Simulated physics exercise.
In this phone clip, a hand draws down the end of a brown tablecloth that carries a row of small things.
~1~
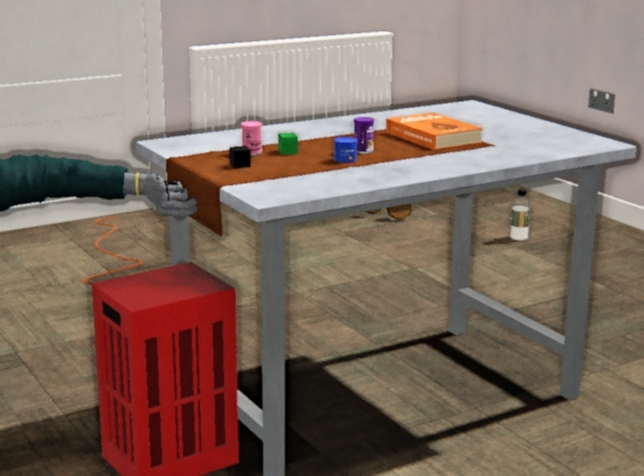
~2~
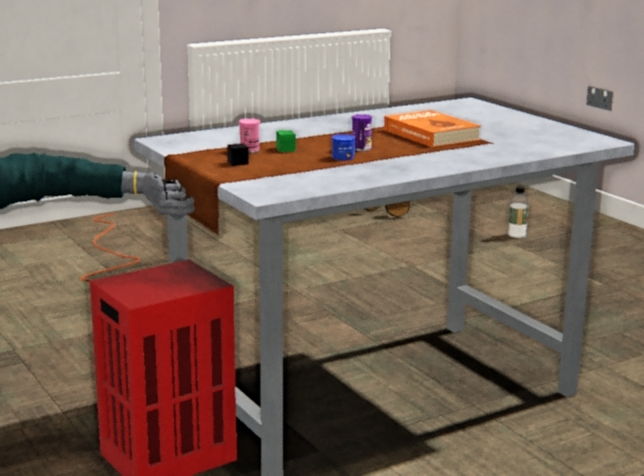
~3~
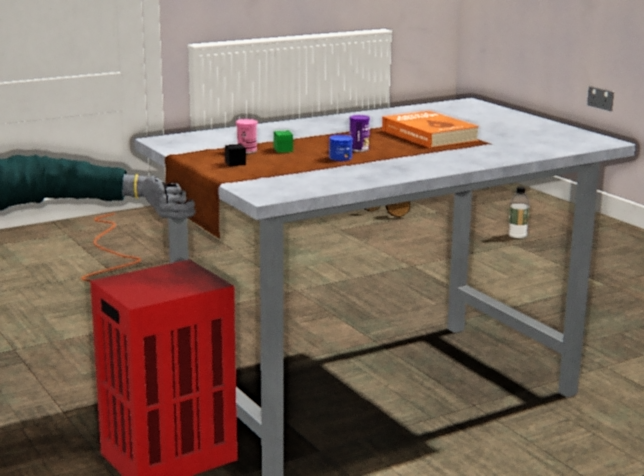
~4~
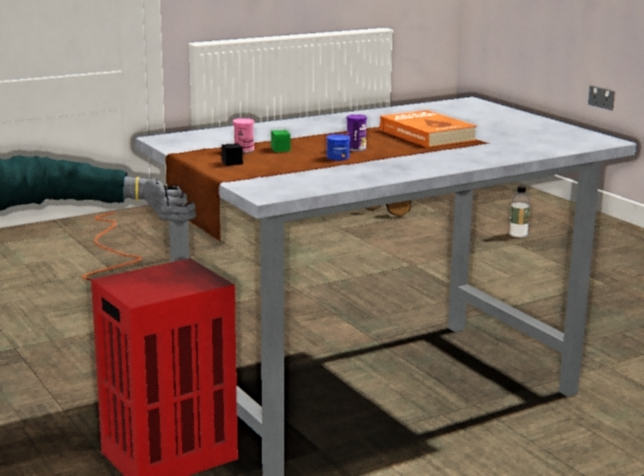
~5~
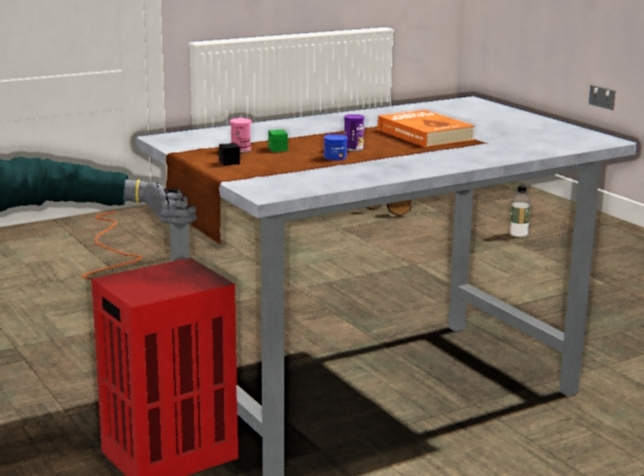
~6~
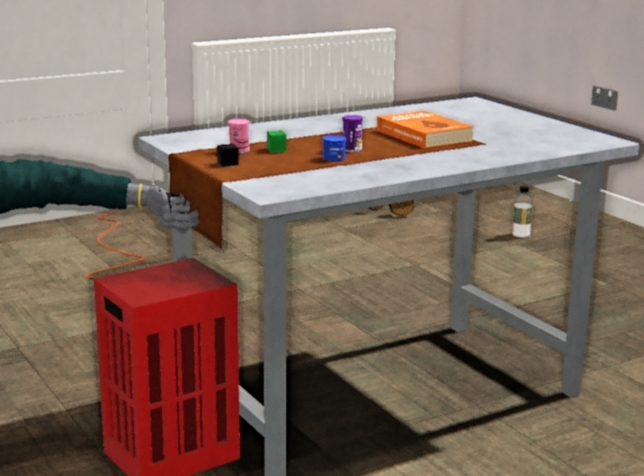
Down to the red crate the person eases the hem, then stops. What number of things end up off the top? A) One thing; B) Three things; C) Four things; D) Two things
The answer is A.
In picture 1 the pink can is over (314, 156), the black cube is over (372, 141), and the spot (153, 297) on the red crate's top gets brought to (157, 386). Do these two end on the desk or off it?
In the end the pink can is no longer on top and the black cube is still on top.
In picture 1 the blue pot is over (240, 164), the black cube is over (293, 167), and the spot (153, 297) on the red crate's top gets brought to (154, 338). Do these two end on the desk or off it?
As for the blue pot, it leaves the top; as for the black cube, it leaves the top.
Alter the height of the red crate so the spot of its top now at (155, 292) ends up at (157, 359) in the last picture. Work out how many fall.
I'd say the number is 3.
Soon after, hem near (195, 243); all still up.
Then, hem near (195, 263); black cube gone.
Further on, hem on the crate; black cube gone.
At rest, hem on the crate; black cube gone. It carries off one.
